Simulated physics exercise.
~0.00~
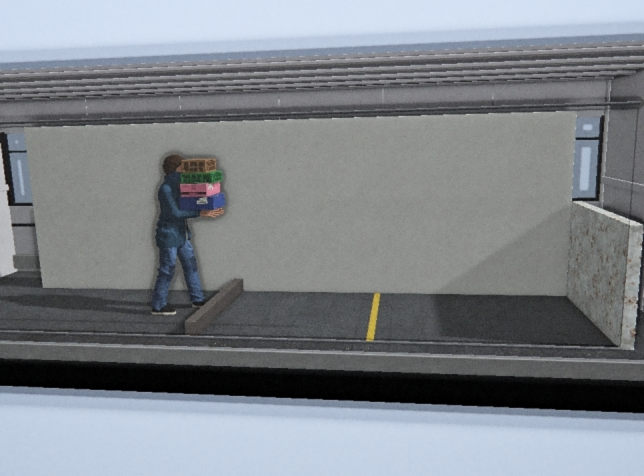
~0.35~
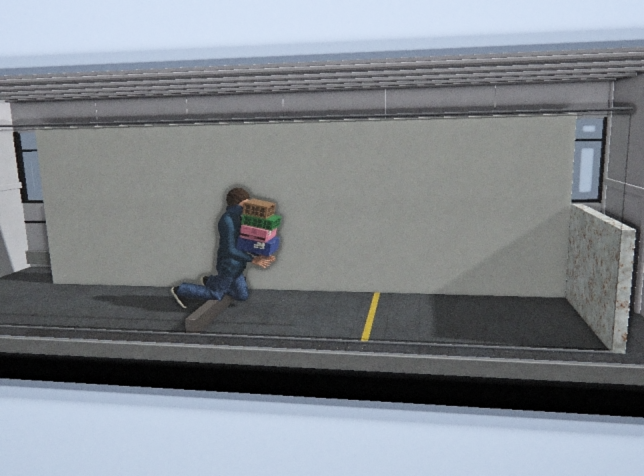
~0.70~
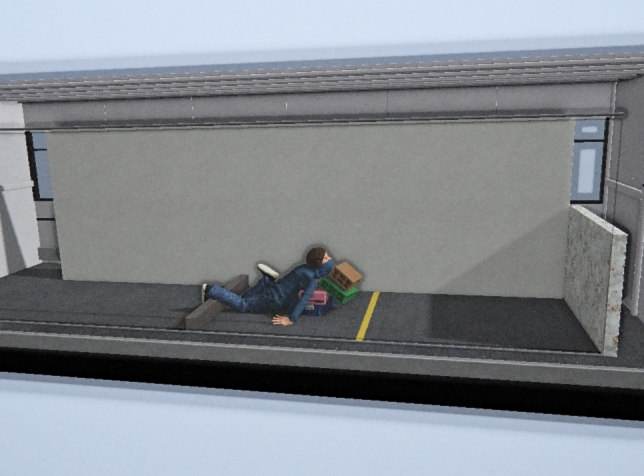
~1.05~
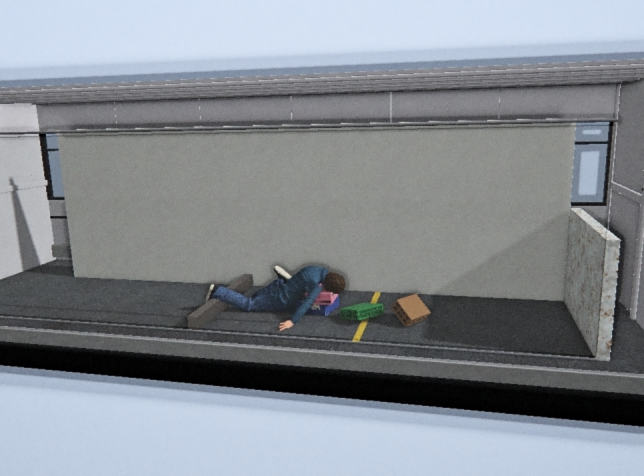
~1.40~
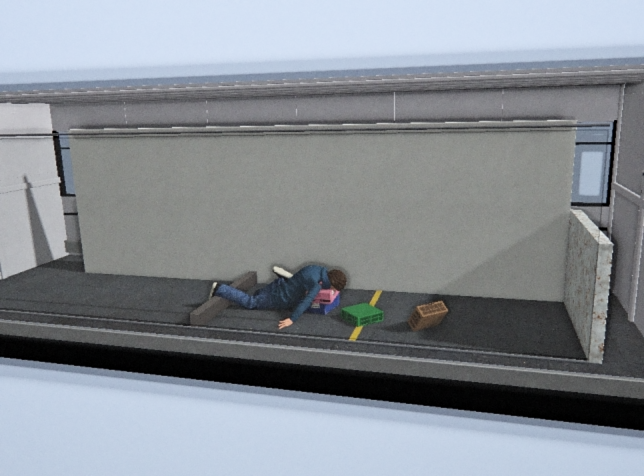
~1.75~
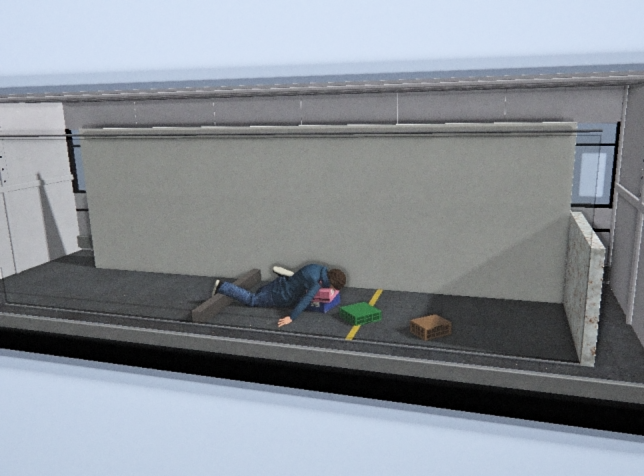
A person carrying a stack of colourful boxes pitched forward over a low rail and landed face down, spilling the load. The brown crate tumbled past the yellow line, the green one stopped around it, and the pink and blue boxes stayed short, by the person's head.
